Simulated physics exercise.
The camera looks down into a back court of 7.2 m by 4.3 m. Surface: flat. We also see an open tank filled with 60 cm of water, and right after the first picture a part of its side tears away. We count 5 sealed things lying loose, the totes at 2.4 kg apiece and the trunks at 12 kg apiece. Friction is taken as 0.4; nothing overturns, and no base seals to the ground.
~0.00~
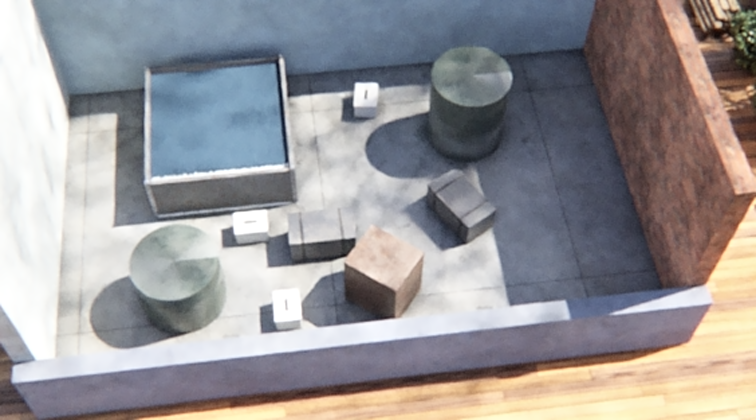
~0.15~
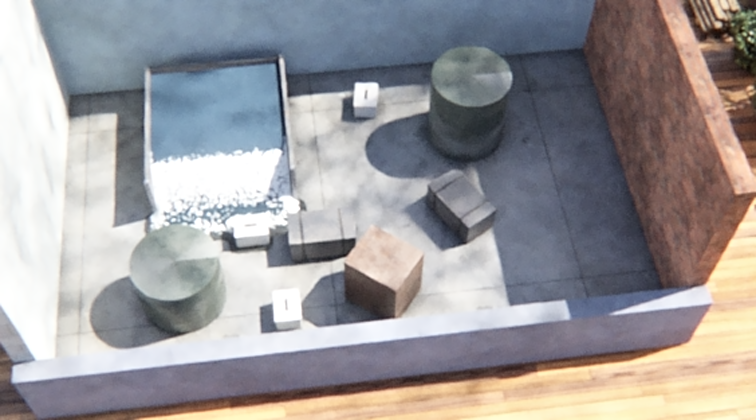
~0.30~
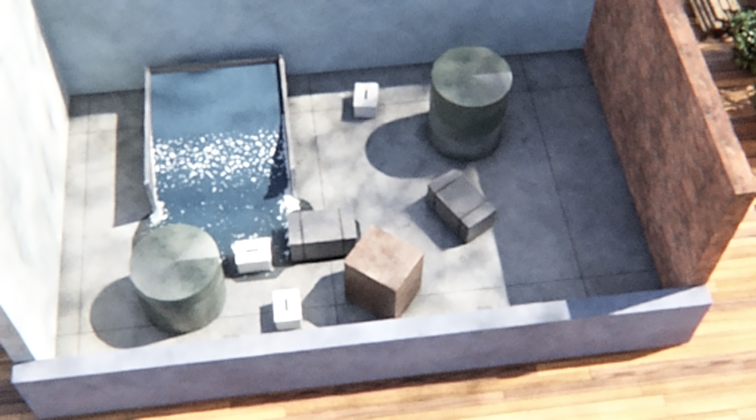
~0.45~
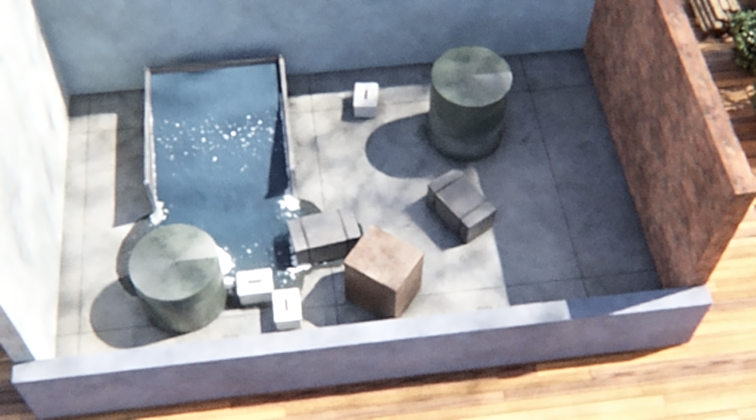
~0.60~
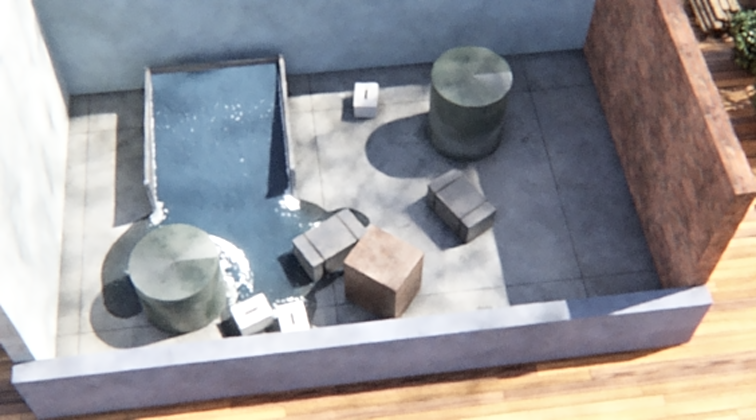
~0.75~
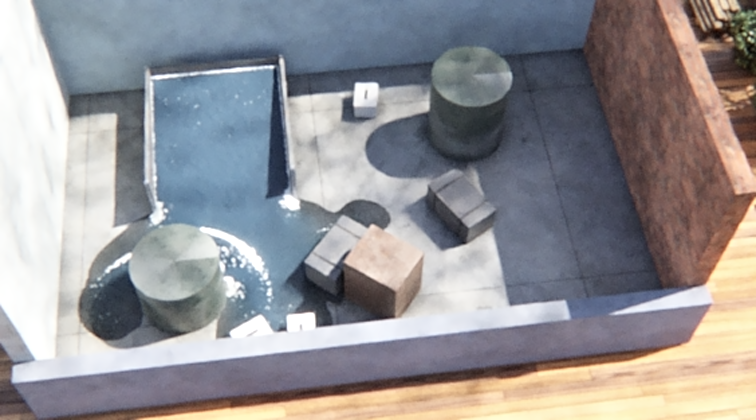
A large open tank of blue water stands at the upper left of a grey-paved, walled court, seen from a fixed view high above. Two green cylinders, two dark trunks, small white totes and a brown block sit around it. The tank's near side gives way, and water spreads forward around the left cylinder, pushing two totes toward the low front wall and turning the nearer trunk against the block.
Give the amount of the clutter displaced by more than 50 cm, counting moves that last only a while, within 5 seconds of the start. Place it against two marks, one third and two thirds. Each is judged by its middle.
It ends in the top band.
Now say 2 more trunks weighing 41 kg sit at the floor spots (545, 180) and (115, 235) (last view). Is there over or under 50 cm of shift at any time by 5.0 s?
Respectively: Doesn't reach it; tops it.
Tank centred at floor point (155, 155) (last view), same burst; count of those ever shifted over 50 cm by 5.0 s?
That gives 4 of them.
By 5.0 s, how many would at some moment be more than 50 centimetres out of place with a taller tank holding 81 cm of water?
In that case the number is 4.
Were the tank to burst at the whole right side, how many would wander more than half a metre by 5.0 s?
Then 2 of them would.
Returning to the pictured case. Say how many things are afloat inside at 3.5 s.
At that instant the tally stands at 2.
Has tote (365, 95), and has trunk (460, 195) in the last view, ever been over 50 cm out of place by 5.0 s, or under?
First not as far, second farther.
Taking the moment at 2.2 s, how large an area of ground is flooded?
Around 15 m2 of it.
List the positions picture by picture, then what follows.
In the first frame, a tote at (251, 222), on the bottom; a trunk at (321, 225) rests on the ground; water covers 3.0 m2; 0 of 5 have shifted.
In the second frame, a tote at (251, 225), on the bottom, 5 cm from its start; a trunk at (321, 225) rests on the ground; water covers 3.9 m2; 0 of 5 have shifted.
In the third frame, a tote at (253, 251), on the bottom, 43 cm from its start; a trunk at (321, 225), on the bottom; 4.8 m2 under water; 1 of 5 have shifted.
In the fourth frame, a tote at (255, 282), on the bottom, 86 cm from its start; a trunk at (324, 228) rests on the ground, 6 cm from its start; water covers 5.6 m2; 2 of 5 have shifted.
In the fifth frame, a tote at (252, 311) rests on the ground, 125 cm from its start; a trunk at (331, 237) rests on the ground, 21 cm from its start; 6.5 m2 under water; 3 of 5 have shifted.
In the sixth frame, a tote at (252, 334), on the bottom, 154 cm from its start; a trunk at (339, 247), on the bottom, 38 cm from its start; 7.8 m2 under water; 3 of 5 have shifted.
After 1.1 s 1 of 5 are over 50 cm from their spots; 2 afloat.
After 2.2 s 2 of 5 are over 50 cm from their spots; 3 afloat.
After 3.5 s 4 of 5 are over 50 cm from their spots; 2 afloat.
After 5.0 s 4 of 5 are over 50 cm from their spots, and 4 have been at some point; 4 afloat.
